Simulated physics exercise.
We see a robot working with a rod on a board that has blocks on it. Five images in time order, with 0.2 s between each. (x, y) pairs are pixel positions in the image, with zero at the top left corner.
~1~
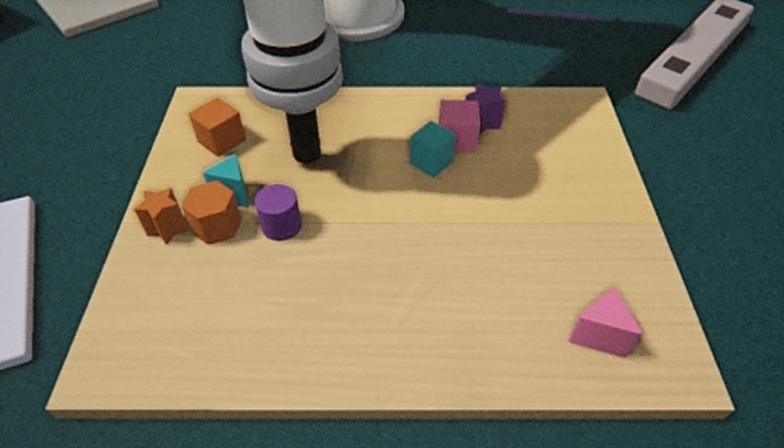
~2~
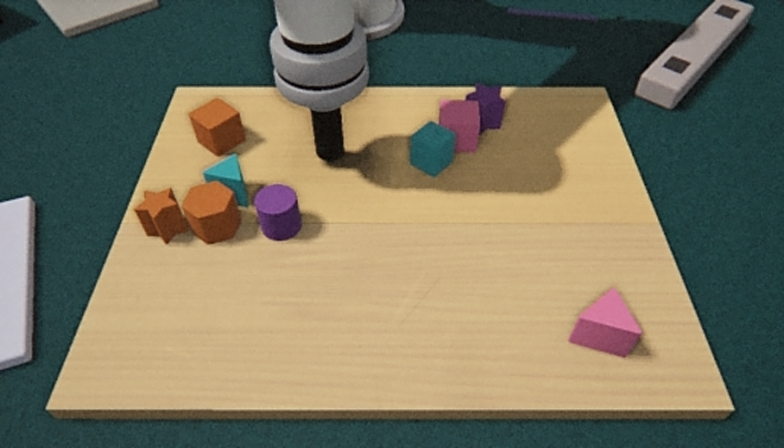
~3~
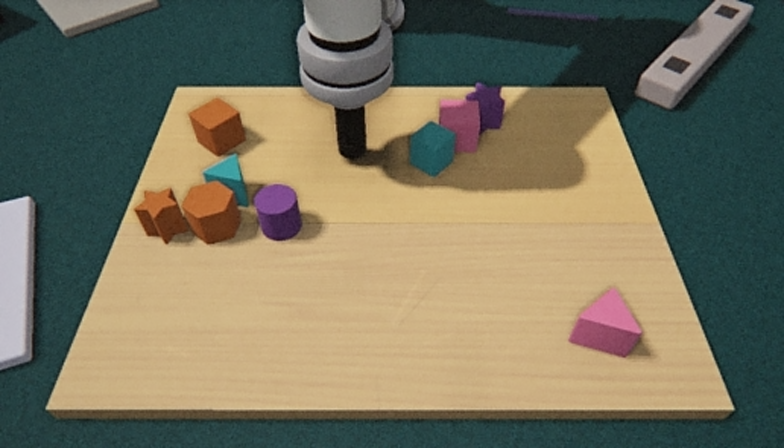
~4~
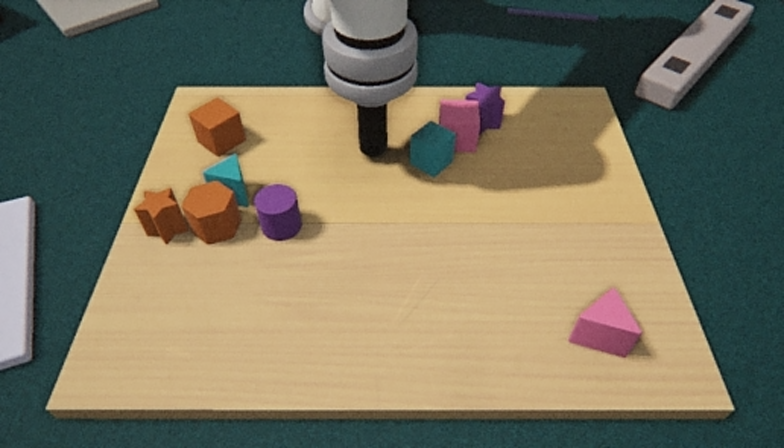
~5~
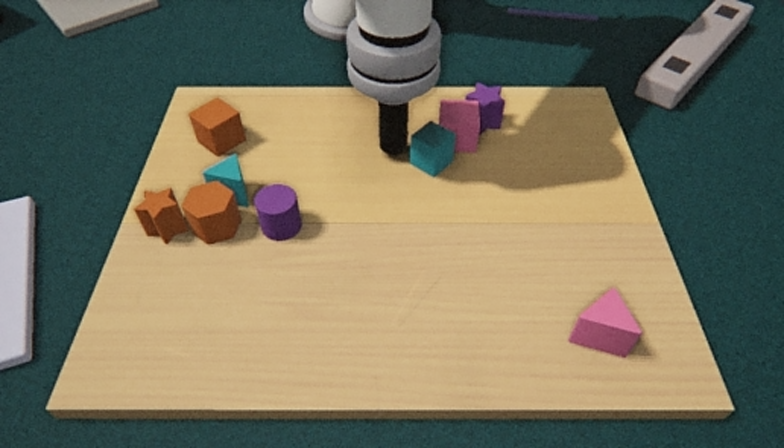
A robot arm with a black rod slid steadily to the right across the back of a wooden board, drawing close beside a turquoise block, while all the colored blocks stayed still.
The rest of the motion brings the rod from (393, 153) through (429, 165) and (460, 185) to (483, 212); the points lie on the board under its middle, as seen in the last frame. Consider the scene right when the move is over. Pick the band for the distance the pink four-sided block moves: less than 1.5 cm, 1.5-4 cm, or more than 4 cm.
Of the three bands, it's under 1.5 cm.
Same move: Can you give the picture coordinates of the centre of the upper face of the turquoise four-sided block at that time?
Top centre: (491, 146).
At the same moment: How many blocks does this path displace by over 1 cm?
It should be one.
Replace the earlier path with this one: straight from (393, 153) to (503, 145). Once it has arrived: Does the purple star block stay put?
Final answer: No.
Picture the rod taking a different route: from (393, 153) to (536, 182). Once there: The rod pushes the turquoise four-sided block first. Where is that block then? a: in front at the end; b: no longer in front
Answer: A.
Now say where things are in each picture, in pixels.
Tip of the rod (307, 155), middles of tops, turquoise four-sided block (433, 134), pink four-sided block (460, 111), in the first picture.
Rod (330, 153), nothing pushed, in the second picture.
Rod (353, 150), nothing pushed, in the third picture.
Rod (373, 148), nothing pushed, in the fourth picture.
Rod (393, 146), turquoise four-sided block (433, 134), pink four-sided block (460, 111), in the fifth picture.
On the path given first. One third of the way, rod (430, 158); turquoise four-sided block (464, 140), turned 30° anticlockwise.
Two thirds of the way, rod (462, 178); turquoise four-sided block (491, 146), turned 75° anticlockwise.
At the end, rod (484, 205); turquoise four-sided block (491, 146), turned 75° anticlockwise; pink four-sided block unmoved.
